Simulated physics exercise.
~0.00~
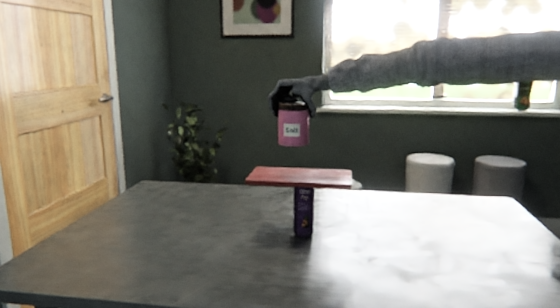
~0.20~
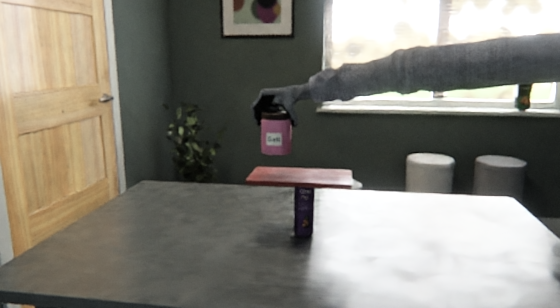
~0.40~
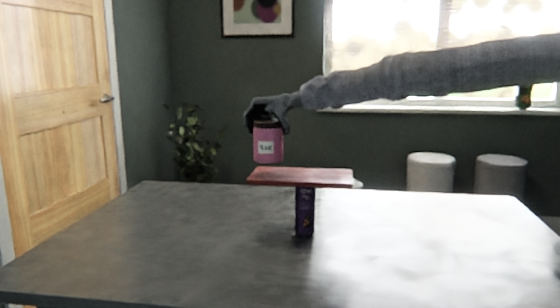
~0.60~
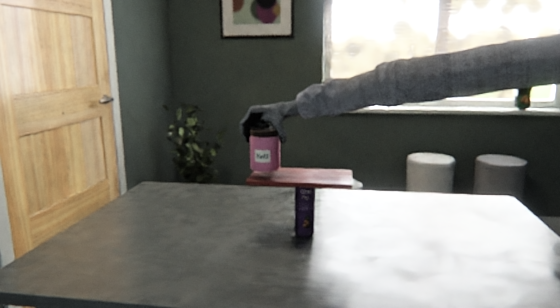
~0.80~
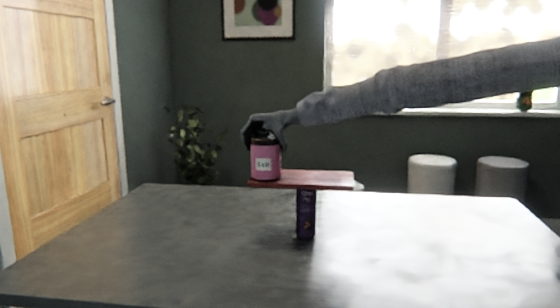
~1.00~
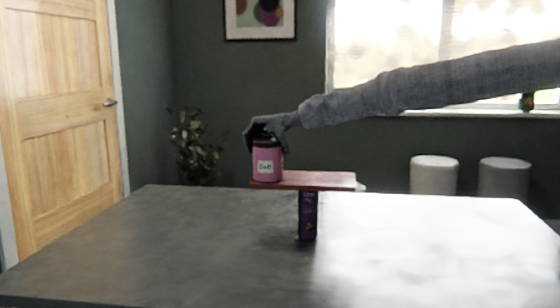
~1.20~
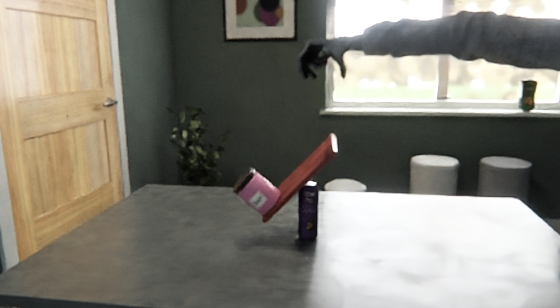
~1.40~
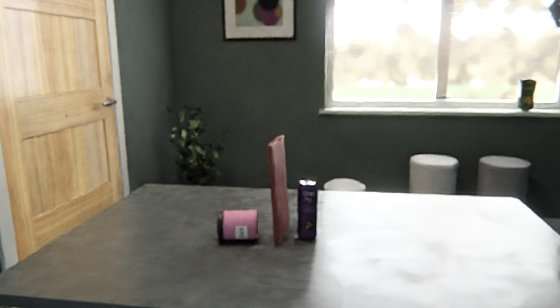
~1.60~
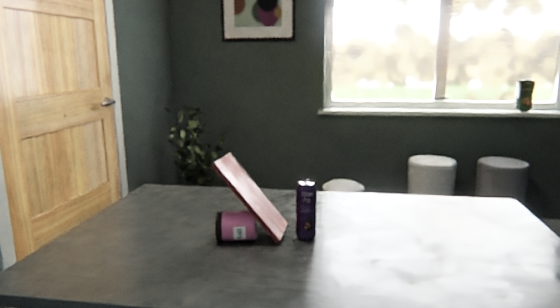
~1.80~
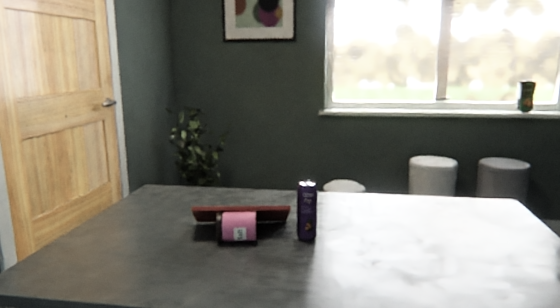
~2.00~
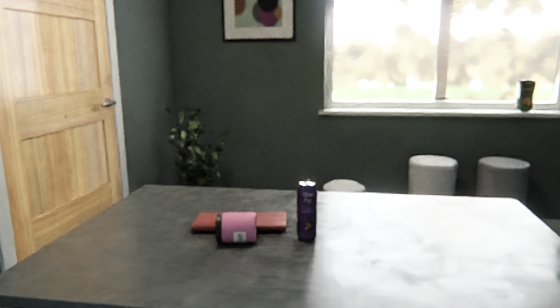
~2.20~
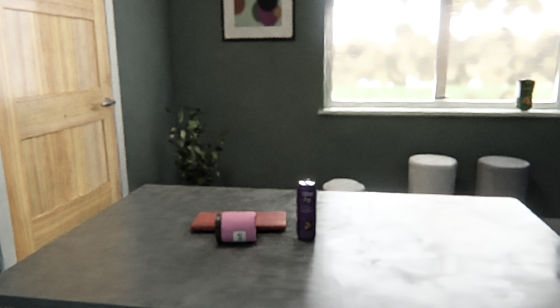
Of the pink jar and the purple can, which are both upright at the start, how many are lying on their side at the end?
One of them is lying on its side, the pink jar, while the purple can is still standing.
A pink jar, held by a dark hand on a grey-sleeved arm reaching in from the right, hangs above a red board balanced on an upright purple can. The gently swaying view looks across a dark grey table in a green-walled room, with a wooden door at left and a bright window behind. The hand lowers the jar onto the board's left end, then lets go and draws back. The board tips left, dropping the jar onto its side, then stands on end and topples leftward over it. Finally the board lies flat behind the fallen jar, while the can still stands.
